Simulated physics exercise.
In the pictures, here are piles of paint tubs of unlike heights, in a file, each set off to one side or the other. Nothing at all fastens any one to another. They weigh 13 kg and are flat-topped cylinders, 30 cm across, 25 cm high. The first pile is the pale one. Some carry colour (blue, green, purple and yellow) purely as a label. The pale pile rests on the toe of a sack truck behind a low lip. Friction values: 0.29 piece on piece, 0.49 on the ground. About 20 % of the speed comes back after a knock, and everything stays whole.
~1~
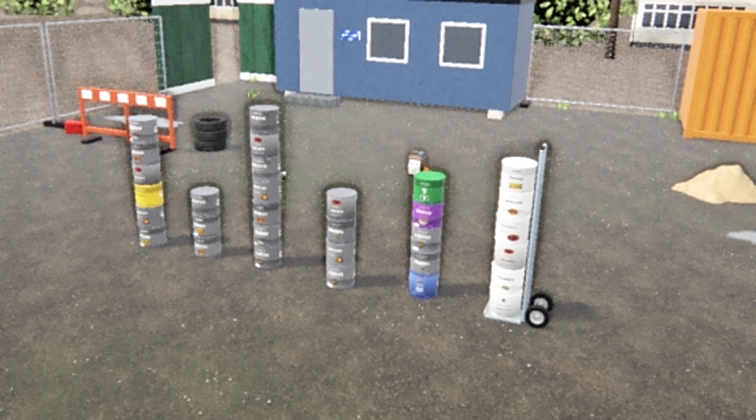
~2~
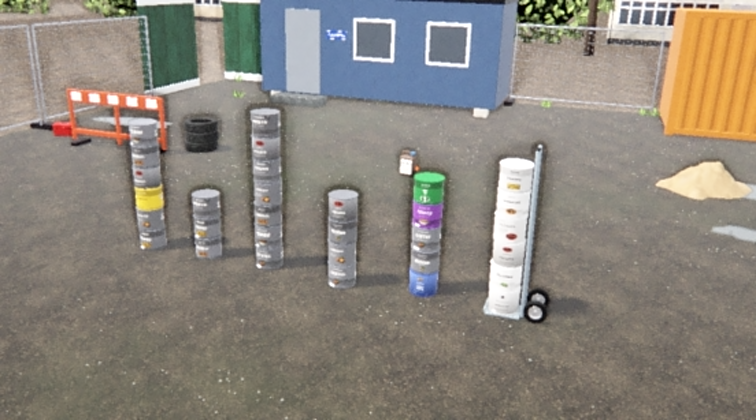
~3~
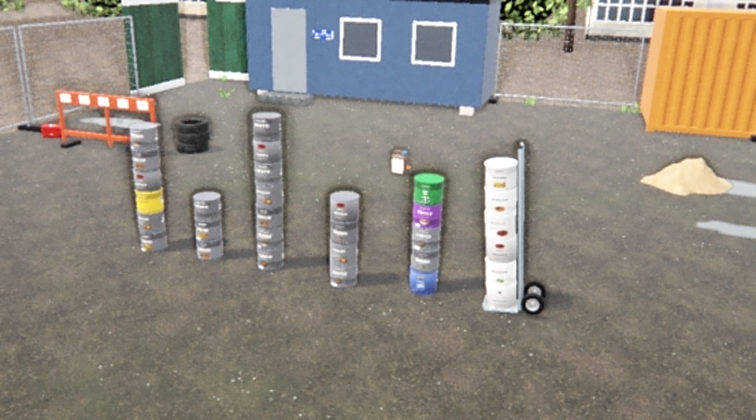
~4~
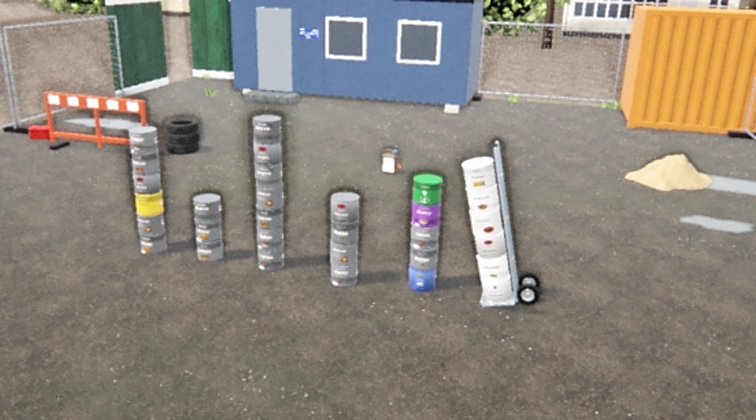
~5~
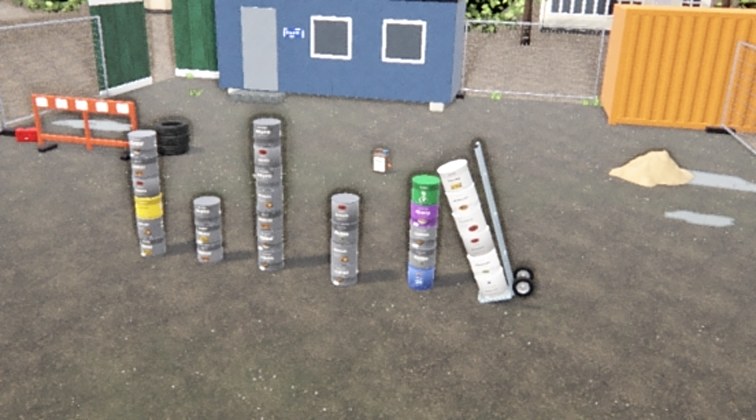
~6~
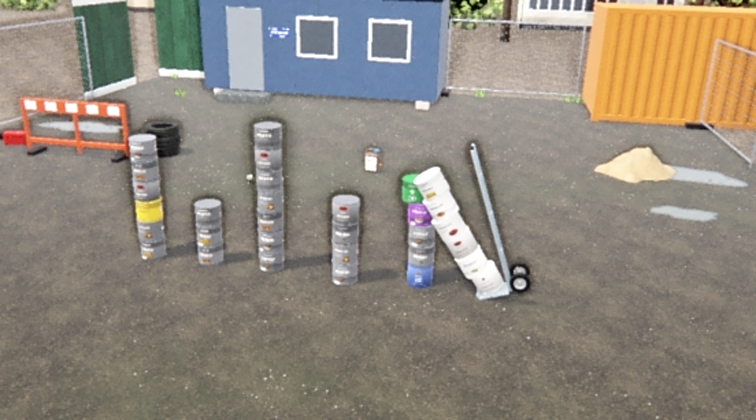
A blue cabin with a pale door stands behind a dark yard, seen from slightly above, with an orange container at right and an orange-and-white barrier at left. Six stacks of tubs stand across the ground, mostly grey, one with green, purple and blue tubs beside a white stack on a sack truck. As the camera drifts round, the truck tilts left and the white stack leans further, pushing the green tub leftward.
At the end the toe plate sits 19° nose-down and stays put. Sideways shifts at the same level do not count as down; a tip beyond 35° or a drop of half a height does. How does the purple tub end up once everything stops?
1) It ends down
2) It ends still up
1.
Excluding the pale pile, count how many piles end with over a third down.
By my count, 1.
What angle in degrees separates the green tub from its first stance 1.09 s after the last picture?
Something like 80°, give or take.
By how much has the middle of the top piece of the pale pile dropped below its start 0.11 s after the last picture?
Some 20 cm lower.
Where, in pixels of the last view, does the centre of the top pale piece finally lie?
Roughly at (302, 285).
Then, 0.11 s later than the last frame, 6 of the pale pile down; none of the 25 other tubs down, 3 disturbed; purple tub moved 8 cm; green tub moved 17 cm.
Then, 0.33 s later than the last frame, 6 of the pale pile down; none of the 25 other tubs down, 5 disturbed; purple tub tilted 7°; green tub tilted 7°.
Then, 0.67 s later than the last frame, 6 of the pale pile down; none of the 25 other tubs down, 3 disturbed; purple tub tilted 26°; green tub tilted 26°, 8 cm lower.
Then, 1.09 s later than the last frame, 6 of the pale pile down; 3 of the 25 other tubs down; purple tub on its side; green tub on its side.
When it is over, 6 of the pale pile down; 3 of the 25 other tubs down; purple tub on its side; green tub on its side; blue tub unmoved. In pixels of the last frame, middles, purple tub near (370, 251), green tub near (348, 239).
